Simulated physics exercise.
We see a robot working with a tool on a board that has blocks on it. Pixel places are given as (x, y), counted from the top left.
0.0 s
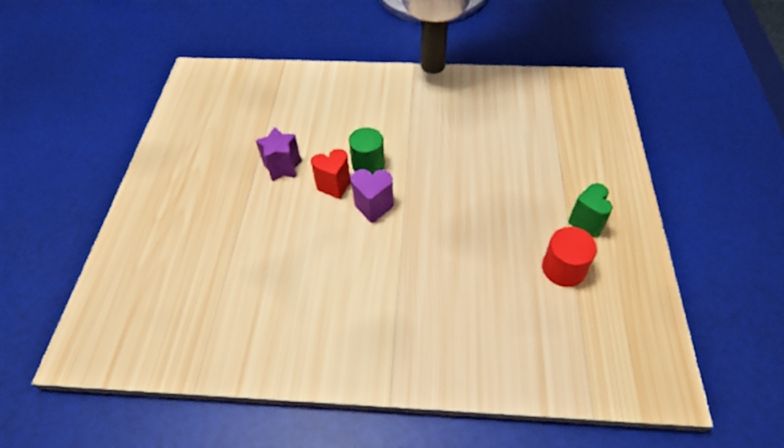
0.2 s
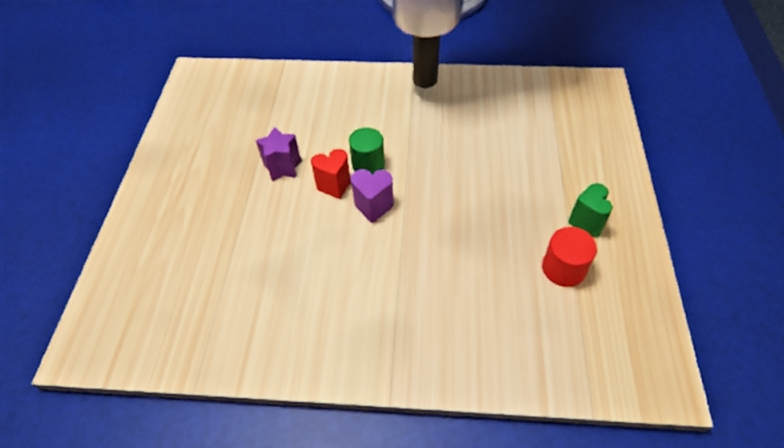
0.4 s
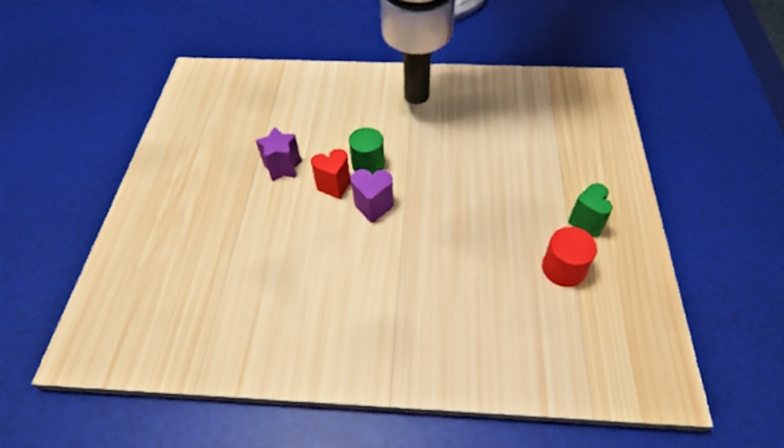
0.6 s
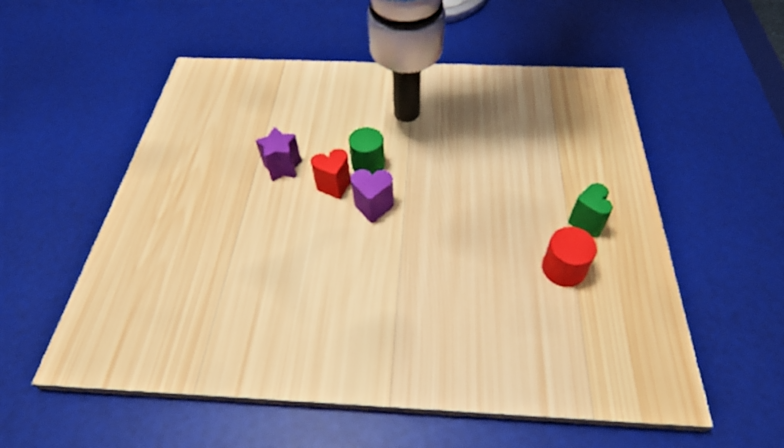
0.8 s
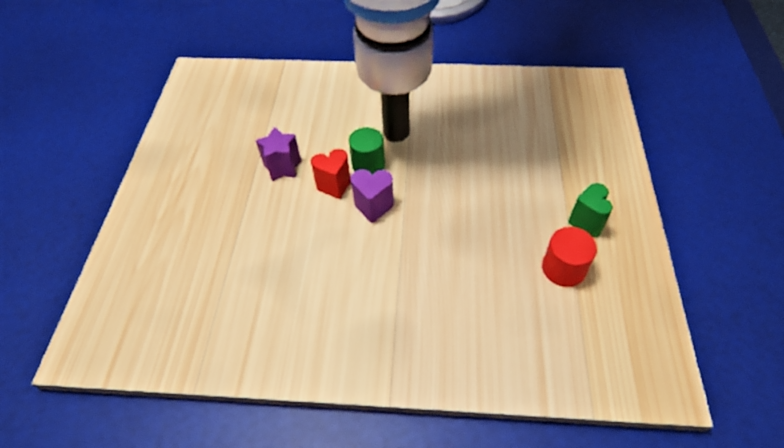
A robot arm moved its dark-tipped tool down and slightly left from the board's top edge, nearing the green round block beside the red and purple hearts, while all the blocks stayed still.
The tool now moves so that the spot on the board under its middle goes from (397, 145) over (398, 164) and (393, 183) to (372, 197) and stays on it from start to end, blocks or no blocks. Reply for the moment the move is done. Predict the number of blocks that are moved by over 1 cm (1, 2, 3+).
I count one.
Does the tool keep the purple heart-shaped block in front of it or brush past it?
The tool keeps it before itself.
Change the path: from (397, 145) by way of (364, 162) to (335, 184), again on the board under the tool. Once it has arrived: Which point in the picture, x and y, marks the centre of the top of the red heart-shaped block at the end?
I'd say the red heart-shaped block ends with its top centre at (292, 196).
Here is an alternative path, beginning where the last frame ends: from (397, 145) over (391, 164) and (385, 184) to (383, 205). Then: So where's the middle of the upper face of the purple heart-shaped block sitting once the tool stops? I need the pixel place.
At roughly (367, 201).
On the path given first. Halfway along, tool (397, 162); nothing pushed yet.
At the end, tool (371, 185); green round block unmoved; purple heart-shaped block (363, 194).
